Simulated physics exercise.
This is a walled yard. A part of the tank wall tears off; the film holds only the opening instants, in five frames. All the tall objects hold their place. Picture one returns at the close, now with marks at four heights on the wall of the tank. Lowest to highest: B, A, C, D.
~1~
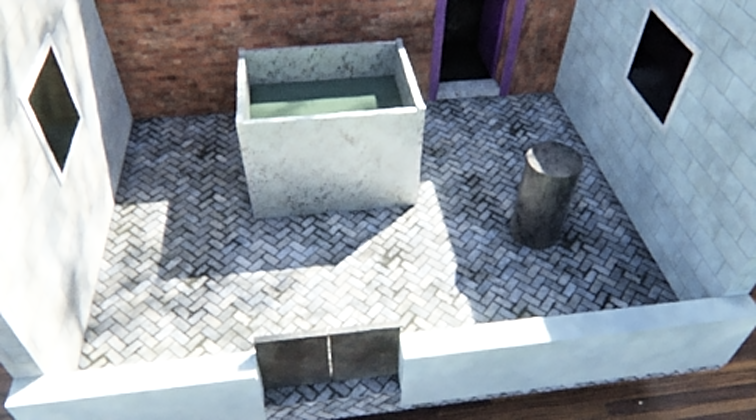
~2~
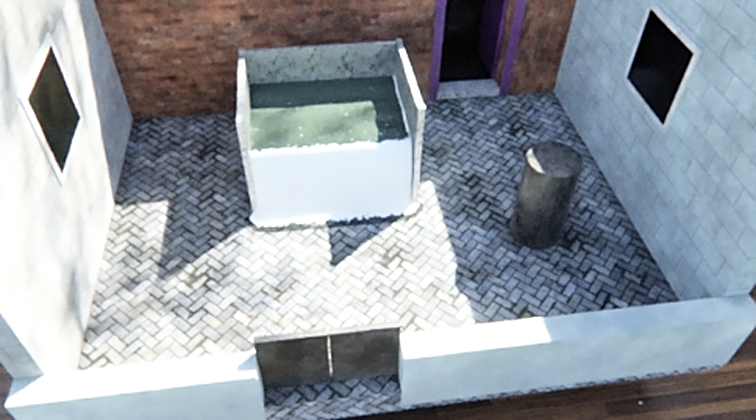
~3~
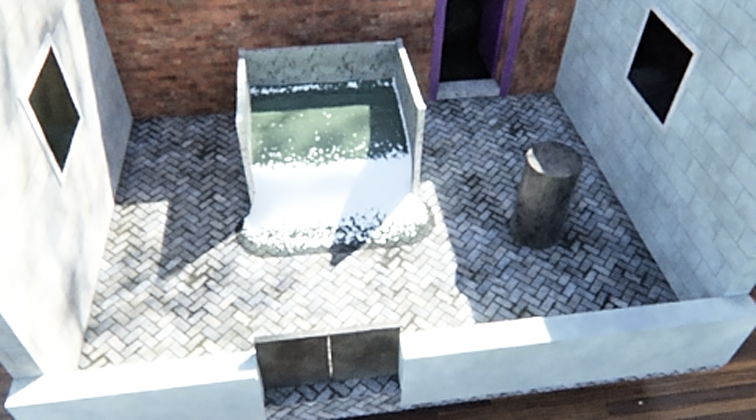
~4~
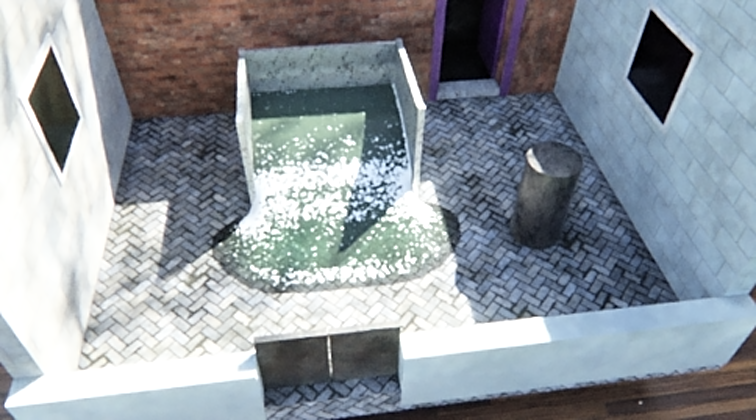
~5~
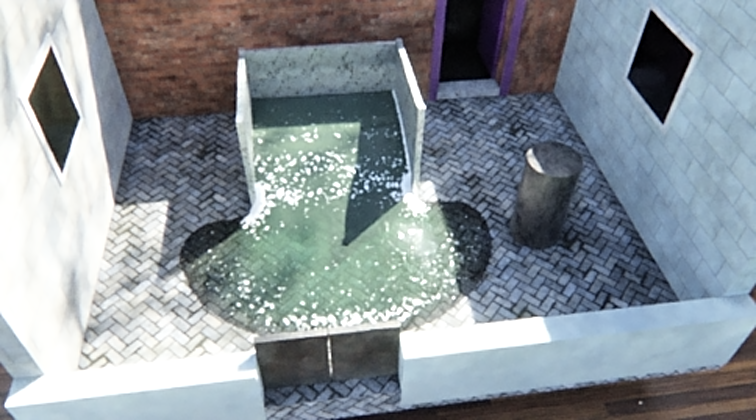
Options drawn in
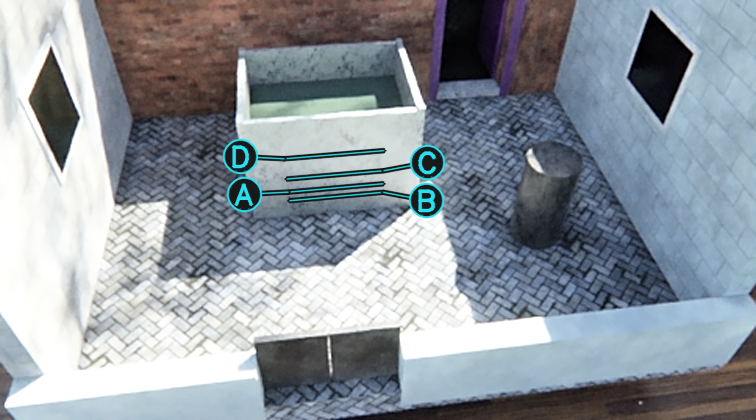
To begin with, greenish water sits still in a pale tank against the brick wall of a paved yard, near a purple doorway. The tank's front side disappears and the water pours out in a white, foamy sheet. It then spreads forward and sideways over the paving, reaching the shut gate.
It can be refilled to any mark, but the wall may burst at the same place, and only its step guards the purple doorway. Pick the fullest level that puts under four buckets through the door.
I would pick line D.
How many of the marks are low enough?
All of the four.
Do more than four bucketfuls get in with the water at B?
No, that is safe.
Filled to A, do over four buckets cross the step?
No, that is safe.
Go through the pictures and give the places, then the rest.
In the first frame, water in the tank at rest, its middle at (328, 111); foot of the purple doorway at (468, 97); shut gate at (328, 339).
In the second frame, front seen at (254, 221), 2 % of the ground wet.
In the third frame, front seen at (243, 235), 6 % of the ground wet.
In the fourth frame, front seen at (231, 266), 11 % of the ground wet.
In the fifth frame, front seen at (201, 277), 20 % of the ground wet.
On the marked copy, A at (336, 187); B at (336, 196); C at (335, 174); D at (334, 154); from the bottom up B, A, C, D.
If A is chosen, nothing gets over.
If B is chosen, nothing gets over.
If C is chosen, nothing gets over.
If D is chosen, a bucket or two gets in.
